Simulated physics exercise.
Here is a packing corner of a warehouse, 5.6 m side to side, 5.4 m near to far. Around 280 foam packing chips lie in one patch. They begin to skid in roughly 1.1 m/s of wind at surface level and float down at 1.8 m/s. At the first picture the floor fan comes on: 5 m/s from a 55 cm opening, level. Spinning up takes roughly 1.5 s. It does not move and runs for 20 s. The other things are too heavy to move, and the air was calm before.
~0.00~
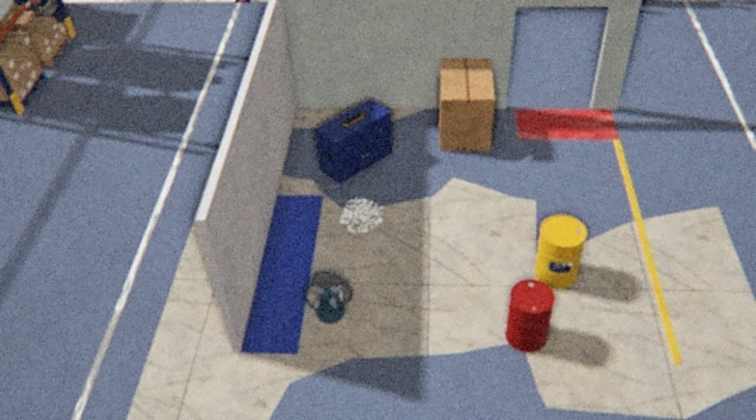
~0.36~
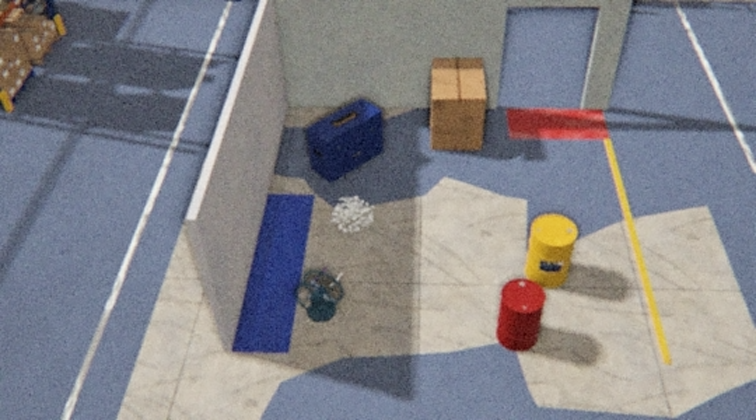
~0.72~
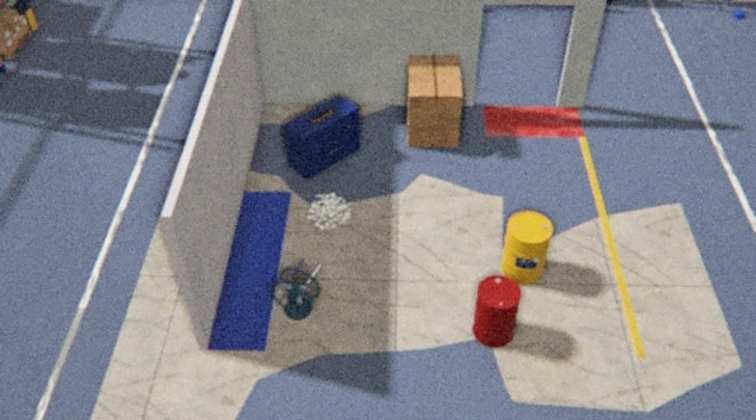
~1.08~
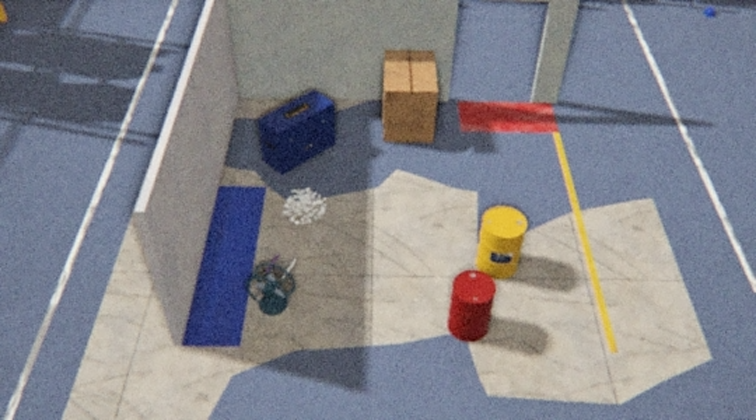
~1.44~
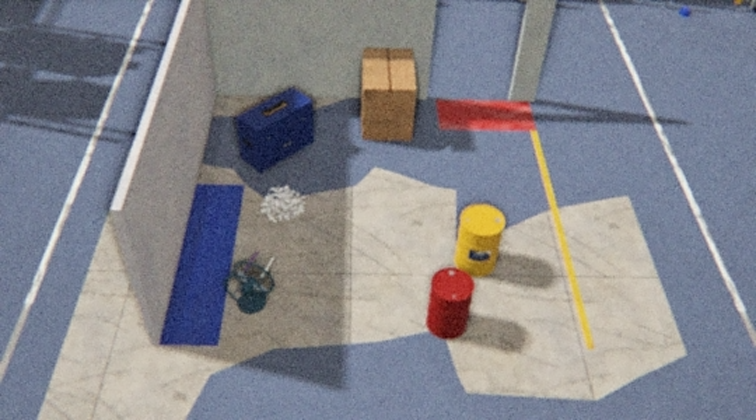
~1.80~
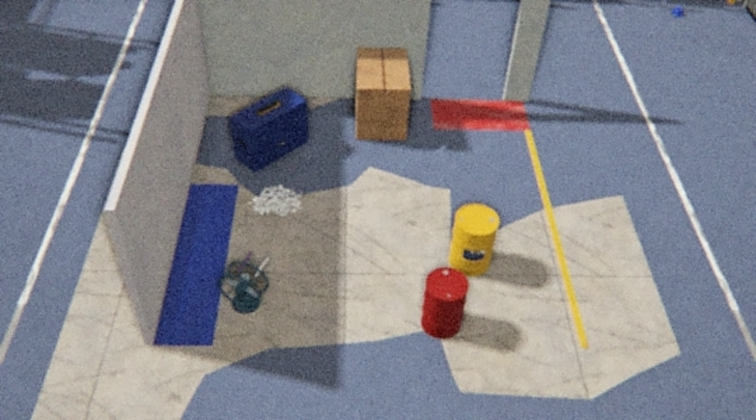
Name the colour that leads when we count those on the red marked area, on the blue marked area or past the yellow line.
The blue one.
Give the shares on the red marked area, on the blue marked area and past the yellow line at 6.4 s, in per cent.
About 0 % red, 0 % blue, 0 % yellow.
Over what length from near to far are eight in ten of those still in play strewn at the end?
About 2.4 m.
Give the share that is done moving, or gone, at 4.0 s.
Near 0 %.
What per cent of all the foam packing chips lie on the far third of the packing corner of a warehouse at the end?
Near 30 %.
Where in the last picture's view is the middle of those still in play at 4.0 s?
Near (284, 160).
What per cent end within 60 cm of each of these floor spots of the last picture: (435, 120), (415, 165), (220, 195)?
In turn about 0 %, 0 %, 20 %.
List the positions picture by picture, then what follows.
In the first frame, the middle of the foam packing chips is near (362, 215), none has stirred yet and the mouth of the floor fan is at (328, 294).
In the second frame, the middle of the foam packing chips is near (353, 213), none has stirred yet, the red marked area is centred on (557, 124), the blue marked area is centred on (277, 266) and the yellow line is centred on (631, 215).
In the third frame, the middle of the foam packing chips is near (330, 210), none has stirred yet, the top of a packing case is at (322, 116) and the top of a large carton is at (435, 75).
In the fourth frame, the middle of the foam packing chips is near (305, 205) and none has stirred yet.
In the fifth frame, the middle of the foam packing chips is near (284, 205) and none has stirred yet.
In the sixth frame, the middle of the foam packing chips is near (276, 202), the farthest in sight from the floor fan is at (276, 187) and about 30 % have left their places.
After 4.0 s, 100 % are on the move or not yet settled, 0 % are on the red marked area, 0 % on the blue marked area and 0 % past the yellow line; the middle of those still in play is near (284, 160).
After 6.4 s, 100 % are on the move or not yet settled, 0 % are on the red marked area, 0 % on the blue marked area and 0 % past the yellow line; the middle of those still in play is near (271, 162).
After 11.0 s, 99 % are on the move or not yet settled, 0 % are on the red marked area, 16 % on the blue marked area and 0 % past the yellow line; the middle of those still in play is near (227, 166).
After 20.0 s, at the end, 0 % are on the red marked area, 37 % on the blue marked area and 1 % past the yellow line; the middle of those still in play is near (208, 168).
